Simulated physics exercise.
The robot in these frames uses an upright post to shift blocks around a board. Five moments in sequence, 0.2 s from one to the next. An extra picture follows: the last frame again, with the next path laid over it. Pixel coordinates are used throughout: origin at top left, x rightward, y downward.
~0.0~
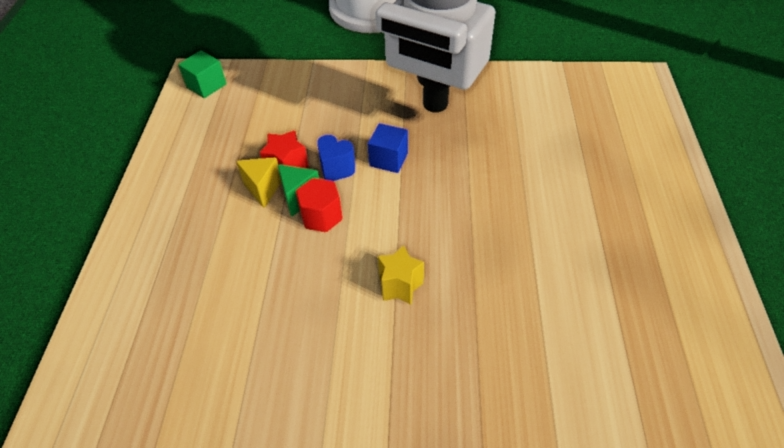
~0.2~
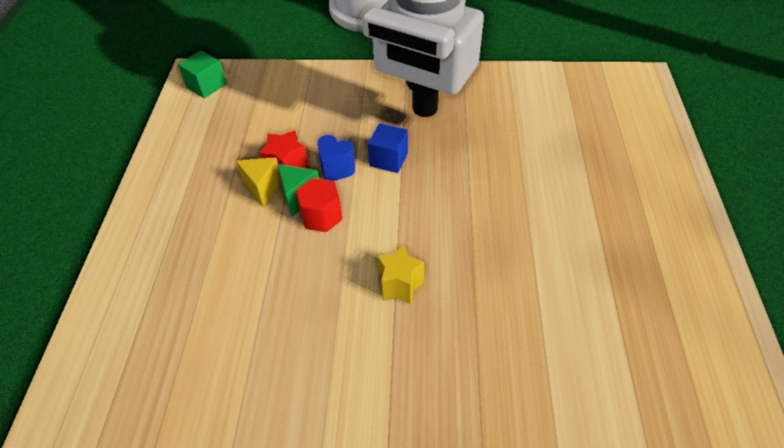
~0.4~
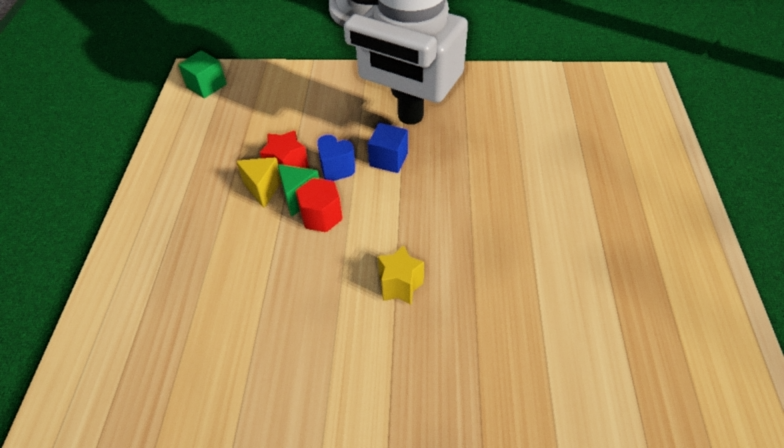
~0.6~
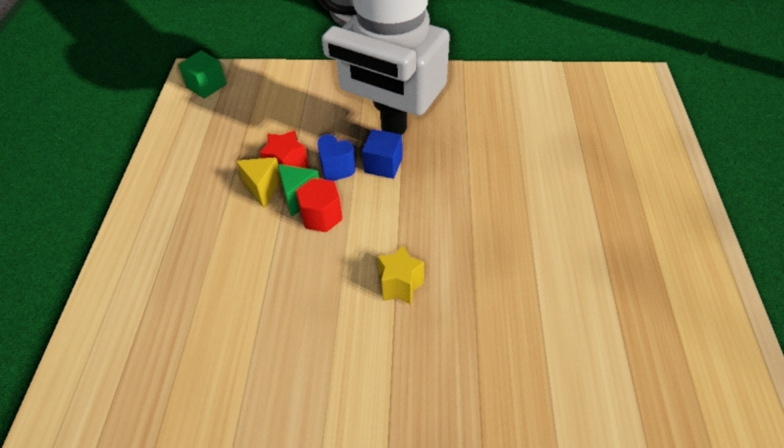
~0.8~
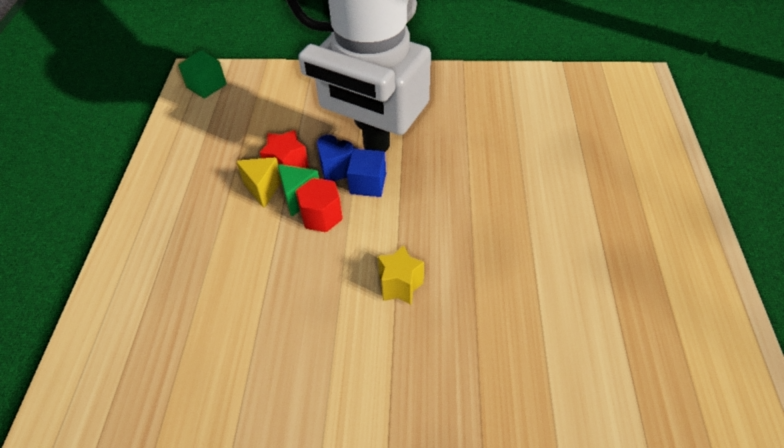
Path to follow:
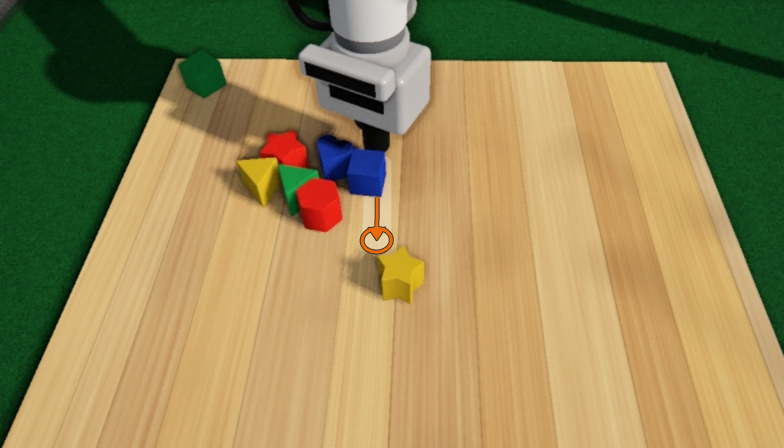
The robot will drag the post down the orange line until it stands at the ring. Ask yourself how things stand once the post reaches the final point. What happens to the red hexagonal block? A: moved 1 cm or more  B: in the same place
A: Moved 1 cm or more.
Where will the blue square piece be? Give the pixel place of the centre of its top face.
I'd expect the centre of its top face to be at (341, 215).
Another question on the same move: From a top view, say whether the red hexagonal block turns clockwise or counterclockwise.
Rotates clockwise.
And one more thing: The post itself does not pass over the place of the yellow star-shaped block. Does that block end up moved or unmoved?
By the end it is where it was.
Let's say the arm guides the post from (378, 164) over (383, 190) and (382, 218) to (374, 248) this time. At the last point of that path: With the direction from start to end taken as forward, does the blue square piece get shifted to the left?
That would be a no.
The line goes in a line from (378, 164) to (377, 240).
On the path given first. One third of the way, post at (376, 171); blue square piece at (357, 183), turned 30° clockwise.
Two thirds of the way, post at (376, 197); red hexagonal block at (306, 200); blue square piece at (345, 204), turned 75° clockwise.
At the end, post at (375, 224); red hexagonal block at (304, 203), turned 20° clockwise; blue heart-shaped block unmoved; blue square piece at (341, 215), turned 85° clockwise; yellow star-shaped block unmoved.
